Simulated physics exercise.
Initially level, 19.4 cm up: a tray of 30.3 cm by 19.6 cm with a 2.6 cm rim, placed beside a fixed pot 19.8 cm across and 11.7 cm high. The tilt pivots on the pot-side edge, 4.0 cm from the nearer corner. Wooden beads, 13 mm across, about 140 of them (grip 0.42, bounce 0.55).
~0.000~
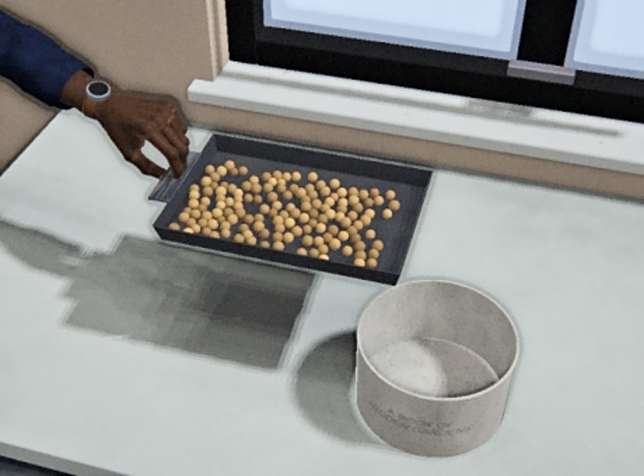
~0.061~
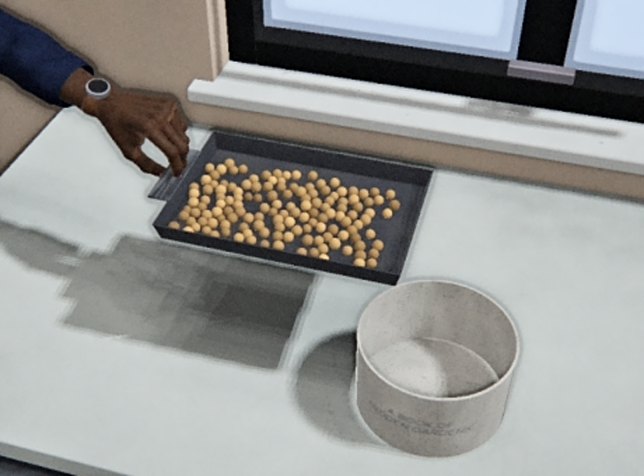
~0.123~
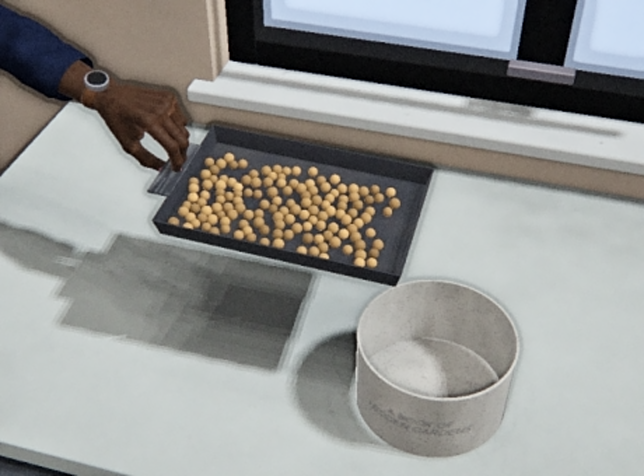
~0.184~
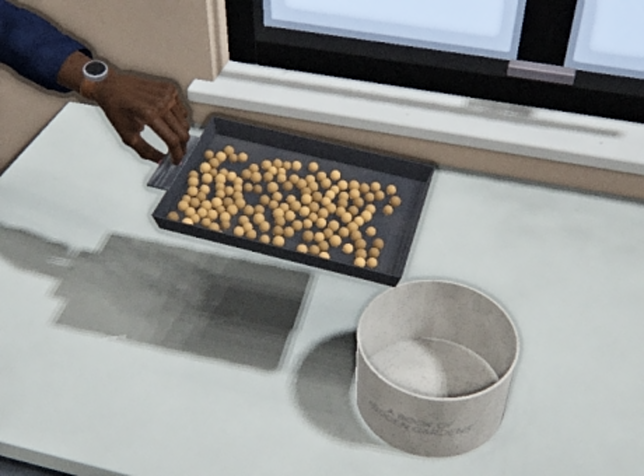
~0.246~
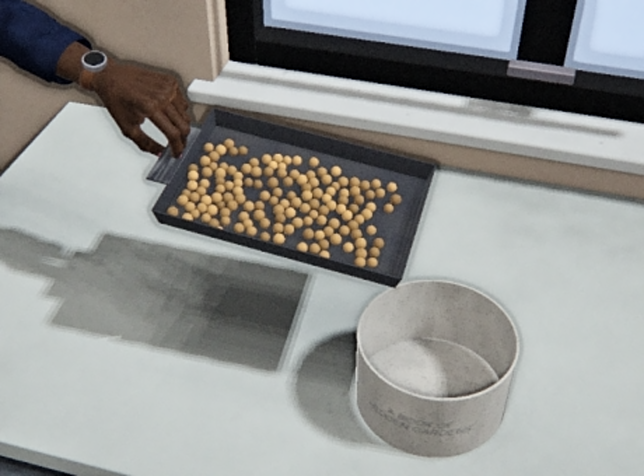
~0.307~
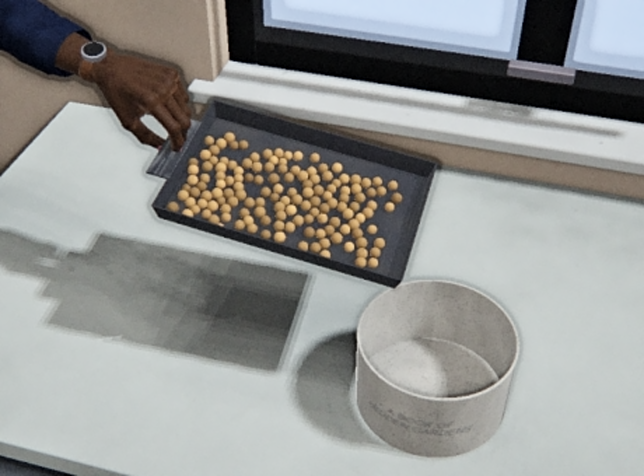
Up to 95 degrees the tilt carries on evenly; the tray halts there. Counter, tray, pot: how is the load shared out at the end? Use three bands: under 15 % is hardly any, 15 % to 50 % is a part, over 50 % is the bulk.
Shares - counter: Hardly any; tray: Hardly any; pot: The bulk.
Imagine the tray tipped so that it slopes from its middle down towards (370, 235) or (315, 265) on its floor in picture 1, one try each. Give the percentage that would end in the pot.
About 80 and 55 per cent.
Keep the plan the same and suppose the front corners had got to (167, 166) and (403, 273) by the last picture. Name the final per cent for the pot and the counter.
You'd end with pot at 60 and counter at 40.
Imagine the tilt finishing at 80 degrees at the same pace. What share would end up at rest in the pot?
Around 90 %, I reckon.
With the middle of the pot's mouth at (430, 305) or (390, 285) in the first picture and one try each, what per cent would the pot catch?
In order, about 75 and about 10 per cent.
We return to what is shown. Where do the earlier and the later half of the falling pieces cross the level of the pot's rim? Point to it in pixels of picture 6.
Near (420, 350) at first, near (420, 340) afterwards.
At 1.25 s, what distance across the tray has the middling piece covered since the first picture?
I'd say close to 7 centimetres.
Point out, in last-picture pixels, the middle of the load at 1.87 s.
Roughly pixel (362, 220).
After 1.25 s, tilt 50 degrees; the tray holds 100 %, the pot 0 %.
Then, at 1.87 s, tilt 76 degrees; the tray holds 100 %, the pot 0 %.
Then, at 2.54 s, tilt 95 degrees; the tray holds 0 %, the pot 100 %.
At rest (3.2 s), counter 0 %, tray 0 %, pot 100 %.
